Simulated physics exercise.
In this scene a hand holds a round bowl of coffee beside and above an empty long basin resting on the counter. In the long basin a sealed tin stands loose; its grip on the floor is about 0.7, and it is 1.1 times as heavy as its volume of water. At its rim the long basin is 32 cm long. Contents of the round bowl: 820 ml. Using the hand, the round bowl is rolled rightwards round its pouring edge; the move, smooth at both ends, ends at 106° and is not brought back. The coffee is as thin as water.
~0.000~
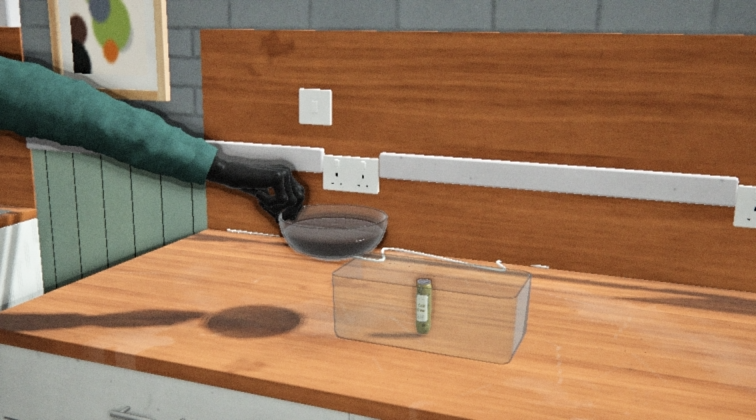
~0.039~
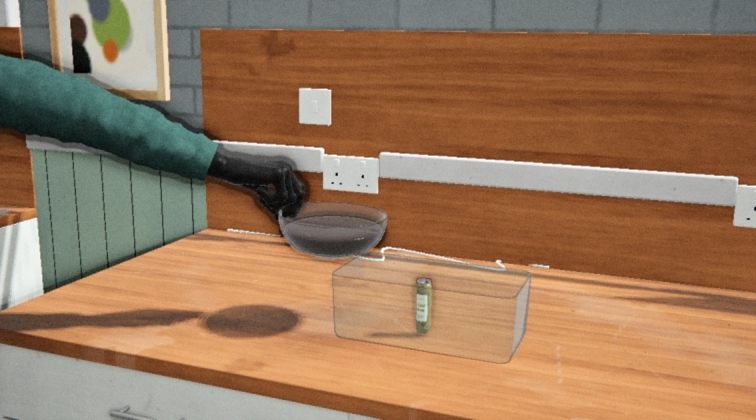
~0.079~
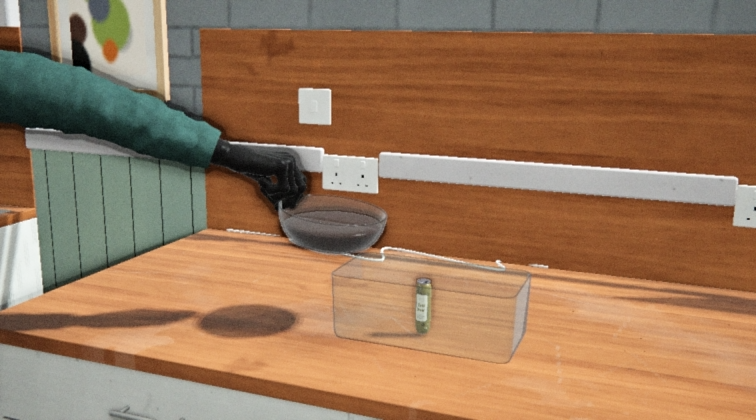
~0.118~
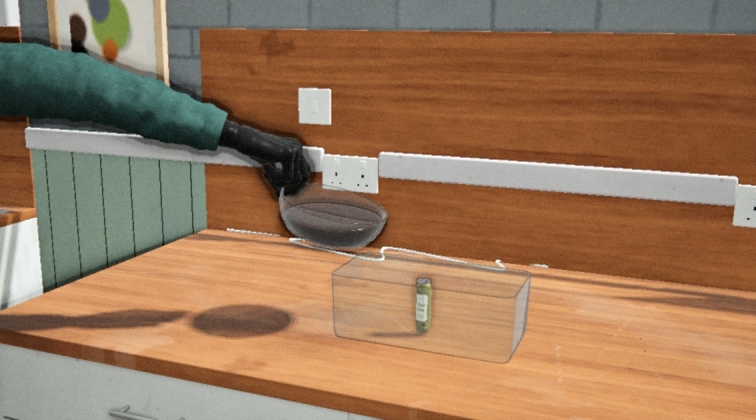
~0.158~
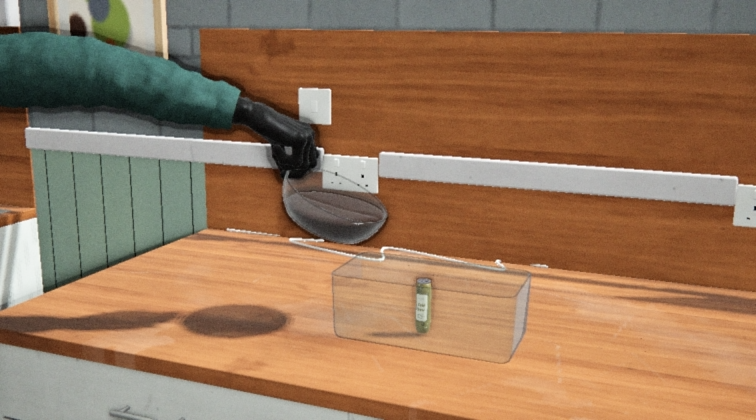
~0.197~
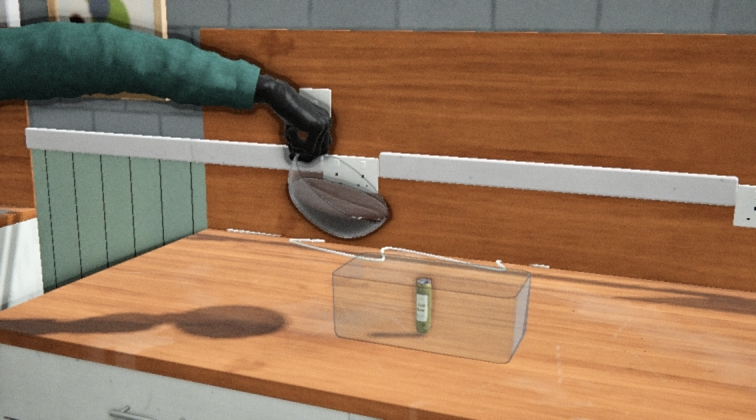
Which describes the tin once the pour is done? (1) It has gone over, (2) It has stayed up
Answer: 2.
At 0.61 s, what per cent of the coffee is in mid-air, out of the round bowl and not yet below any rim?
In-air share: About 3 %.
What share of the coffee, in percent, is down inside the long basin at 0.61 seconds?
98 per cent or thereabouts.
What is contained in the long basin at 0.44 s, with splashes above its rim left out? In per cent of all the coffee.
12 %, give or take.
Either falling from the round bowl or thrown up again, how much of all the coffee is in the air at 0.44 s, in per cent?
Near 68 per cent at that time.
Then, 0.44 s in, the tilt is 103° and 20 per cent is still to pour; the tin stands where it began.
Then, 0.61 s in, the tilt is 106° and 0 per cent is still to pour; the tin stands where it began.
Then, 0.79 s in, the tilt is 106° and 1 per cent is still to pour; the tin stands where it began.
Then, 0.99 s in, the tilt is 106° and 2 per cent is still to pour; the tin leans 4°.
Finally, the tin leans 5°.
